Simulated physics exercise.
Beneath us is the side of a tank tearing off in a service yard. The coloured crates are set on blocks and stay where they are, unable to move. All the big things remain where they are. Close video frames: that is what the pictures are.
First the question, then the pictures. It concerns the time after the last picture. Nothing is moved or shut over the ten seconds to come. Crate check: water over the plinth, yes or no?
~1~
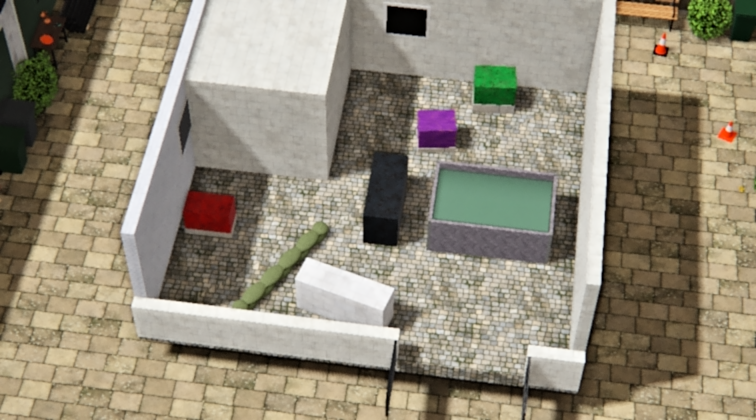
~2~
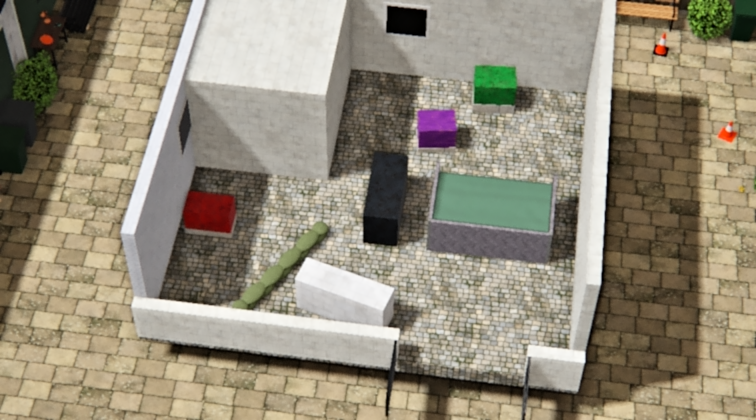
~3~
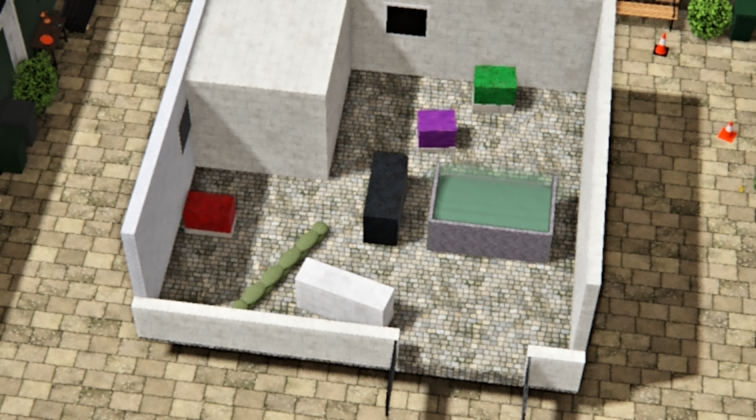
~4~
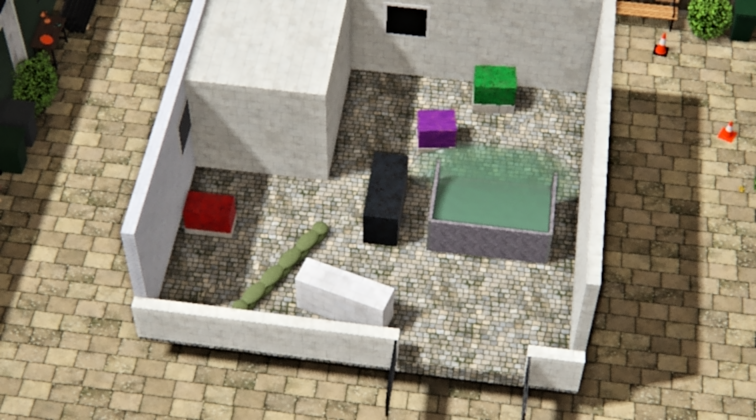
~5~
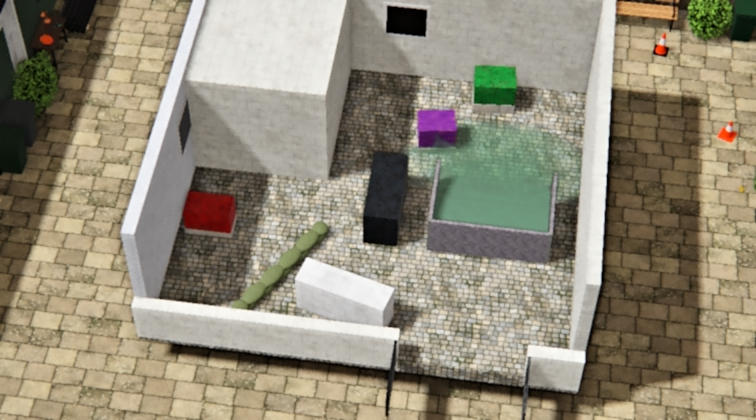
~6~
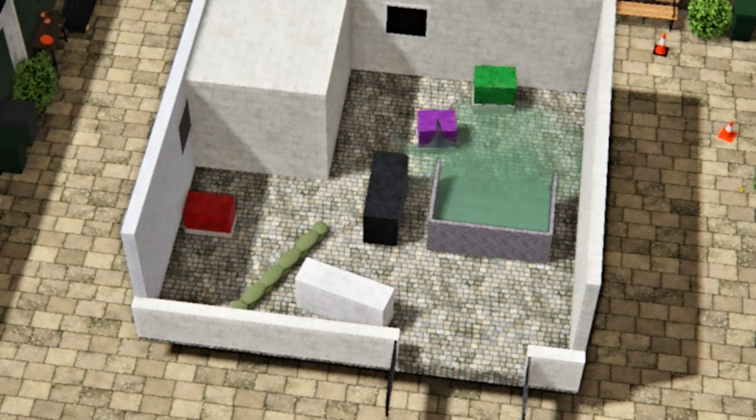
Green crate yes, red crate no, purple crate yes.
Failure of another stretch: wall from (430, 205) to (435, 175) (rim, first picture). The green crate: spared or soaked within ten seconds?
Looking at it, the green crate is left untouched.
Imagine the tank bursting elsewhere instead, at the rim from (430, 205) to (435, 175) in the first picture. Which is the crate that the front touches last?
Last in line is the crate marked red.
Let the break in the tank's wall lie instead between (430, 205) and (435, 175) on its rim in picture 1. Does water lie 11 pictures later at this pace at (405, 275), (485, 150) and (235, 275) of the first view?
Soaked / soaked / unwetted.
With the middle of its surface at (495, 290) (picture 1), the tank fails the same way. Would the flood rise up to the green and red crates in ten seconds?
Well, the green crate is drenched, and the red crate holds out too.
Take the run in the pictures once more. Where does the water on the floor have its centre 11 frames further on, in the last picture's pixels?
About (491, 147) in the last view.
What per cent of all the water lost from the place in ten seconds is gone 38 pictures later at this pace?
About 10 per cent.
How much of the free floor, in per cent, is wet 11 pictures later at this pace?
Near 40 in a hundred.
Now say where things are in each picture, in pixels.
Still water in the open tank at (493, 200), in the first frame.
The front is at (555, 201), out from the gap on the open tank's far side, in the second frame.
The front is at (560, 183), out from the gap on the open tank's far side, in the third frame.
Water pours out on the open tank's far side and has run to (580, 186), in the fourth frame.
Water pours out on the open tank's far side and has run to (582, 155), in the fifth frame.
Water pours out on the open tank's far side and has run to (538, 106), in the sixth frame.
A moment on, water covers 30 % of the floor; the green crate water round its plinth, the red crate not reached, the purple crate water round its plinth.
Next, water covers 40 % of the floor; the green crate water round its plinth, the red crate not reached, the purple crate water round its plinth.
Then, water covers 45 % of the floor; the green crate water round its plinth, the red crate water round its plinth, the purple crate water round its plinth.
Later, water covers 75 % of the floor; the green crate water round its plinth, the red crate water round its plinth, the purple crate water round its plinth.
In the end, water covers 95 % of the floor; the green crate was topped, the red crate stayed above the water, the purple crate was topped.
